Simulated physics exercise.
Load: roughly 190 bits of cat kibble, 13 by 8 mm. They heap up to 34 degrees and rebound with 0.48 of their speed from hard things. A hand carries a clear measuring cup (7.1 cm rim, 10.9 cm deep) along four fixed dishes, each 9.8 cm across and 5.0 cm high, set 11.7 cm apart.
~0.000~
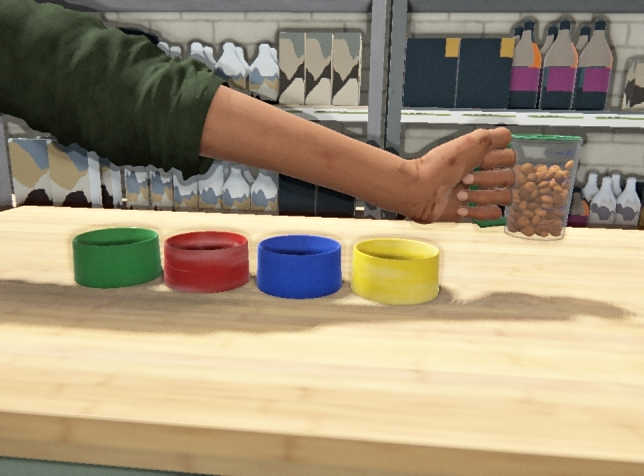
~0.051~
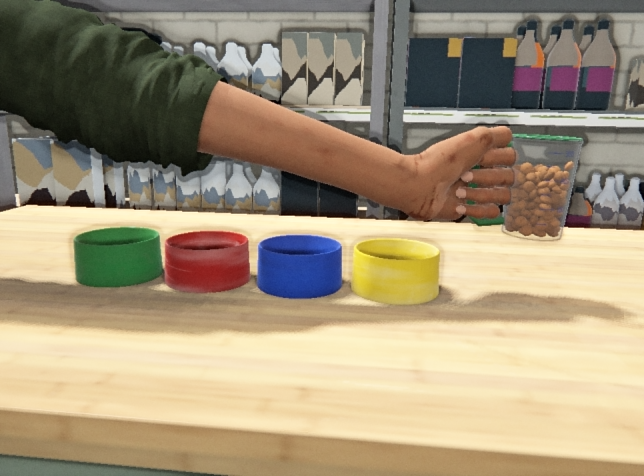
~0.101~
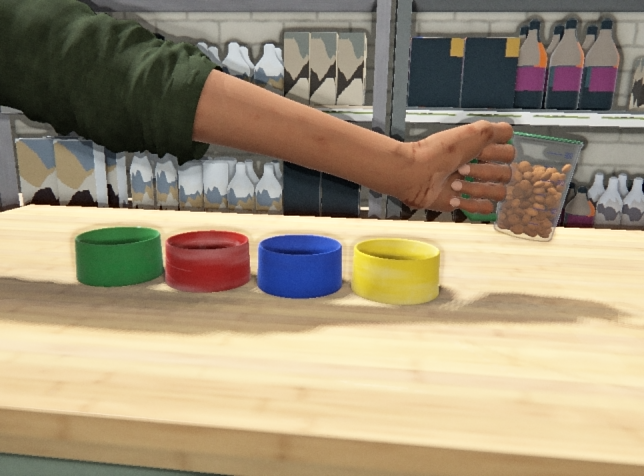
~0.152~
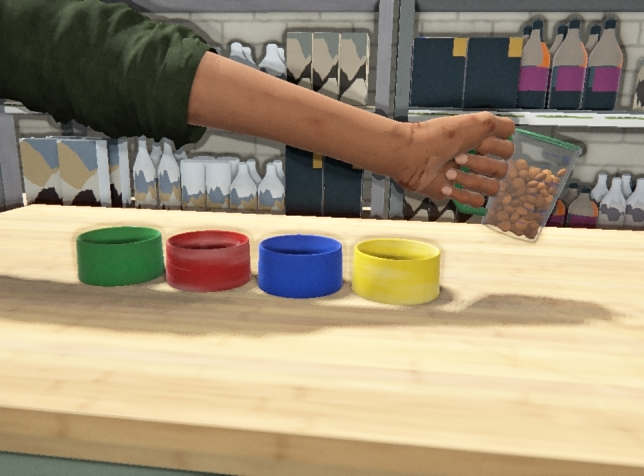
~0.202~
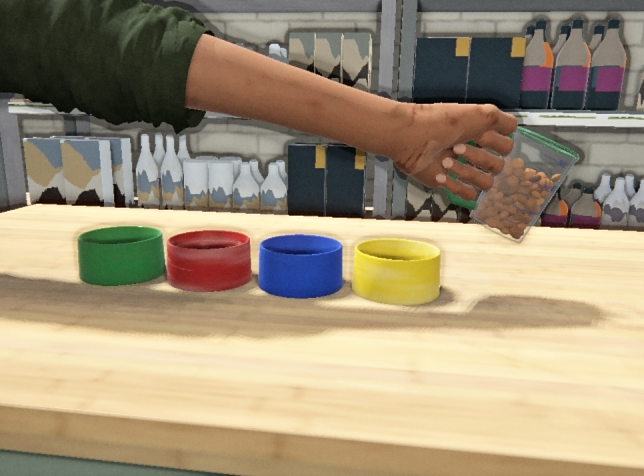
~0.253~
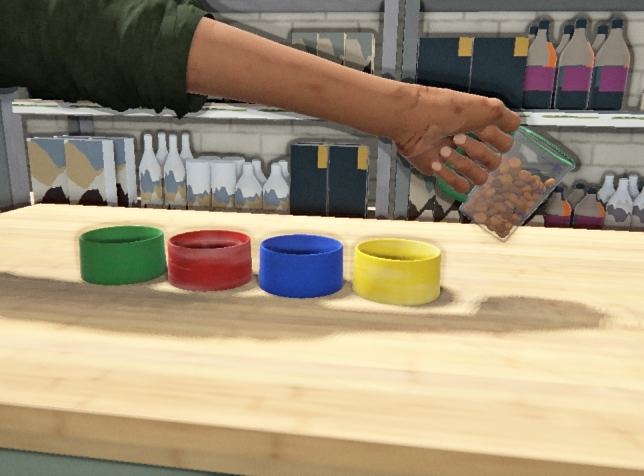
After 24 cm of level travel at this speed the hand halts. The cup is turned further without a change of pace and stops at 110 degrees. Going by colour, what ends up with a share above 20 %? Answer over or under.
Red dish: Under; blue dish: Under; green dish: Under; yellow dish: Over; on the counter: Over.
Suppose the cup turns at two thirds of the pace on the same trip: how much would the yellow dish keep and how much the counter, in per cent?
Then: Yellow 80, counter 0.
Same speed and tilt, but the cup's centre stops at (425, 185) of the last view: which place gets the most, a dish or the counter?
The winner: Counter.
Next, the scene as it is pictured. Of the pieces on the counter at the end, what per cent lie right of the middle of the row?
About 100 per cent.
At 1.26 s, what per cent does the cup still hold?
Roughly 50 per cent.
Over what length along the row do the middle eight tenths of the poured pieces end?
Some 14 cm.
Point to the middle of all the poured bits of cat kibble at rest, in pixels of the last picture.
Around (408, 282).
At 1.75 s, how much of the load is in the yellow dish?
Some 30 per cent.
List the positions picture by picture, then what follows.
Cup at (539, 187), tilt 0 degrees, lip at (578, 138), moved 0.0 cm; middle of the pieces at (539, 198); yellow dish at (396, 249); blue dish at (300, 245); red dish at (207, 241); green dish at (116, 237), in the first frame.
Cup at (538, 187), tilt 2 degrees, lip at (579, 140), moved 0.2 cm; middle of the pieces at (538, 198), in the second frame.
Cup at (534, 187), tilt 7 degrees, lip at (579, 143), moved 0.7 cm; middle of the pieces at (533, 198), in the third frame.
Cup at (527, 187), tilt 16 degrees, lip at (578, 149), moved 1.5 cm; middle of the pieces at (524, 198), in the fourth frame.
Cup at (520, 187), tilt 24 degrees, lip at (575, 157), moved 2.3 cm; middle of the pieces at (515, 198), in the fifth frame.
Cup at (513, 187), tilt 33 degrees, lip at (572, 165), moved 3.2 cm; middle of the pieces at (507, 198); yellow dish at (398, 250); blue dish at (302, 244); red dish at (210, 239); green dish at (122, 235). The cup turns about 170 degrees a second and travels 16 cm a second, in the sixth frame.
After 0.86 s, tilt 110 degrees; cup holds 85 %.
Then, at 1.26 s, tilt 110 degrees; cup holds 50 %, yellow 15 %.
After 1.75 s, tilt 110 degrees; cup holds 35 %, yellow 30 %.
At rest (3.2 s), red 0 %, blue 0 %, green 0 %, yellow 50 %, counter 35 %, cup 15 %.
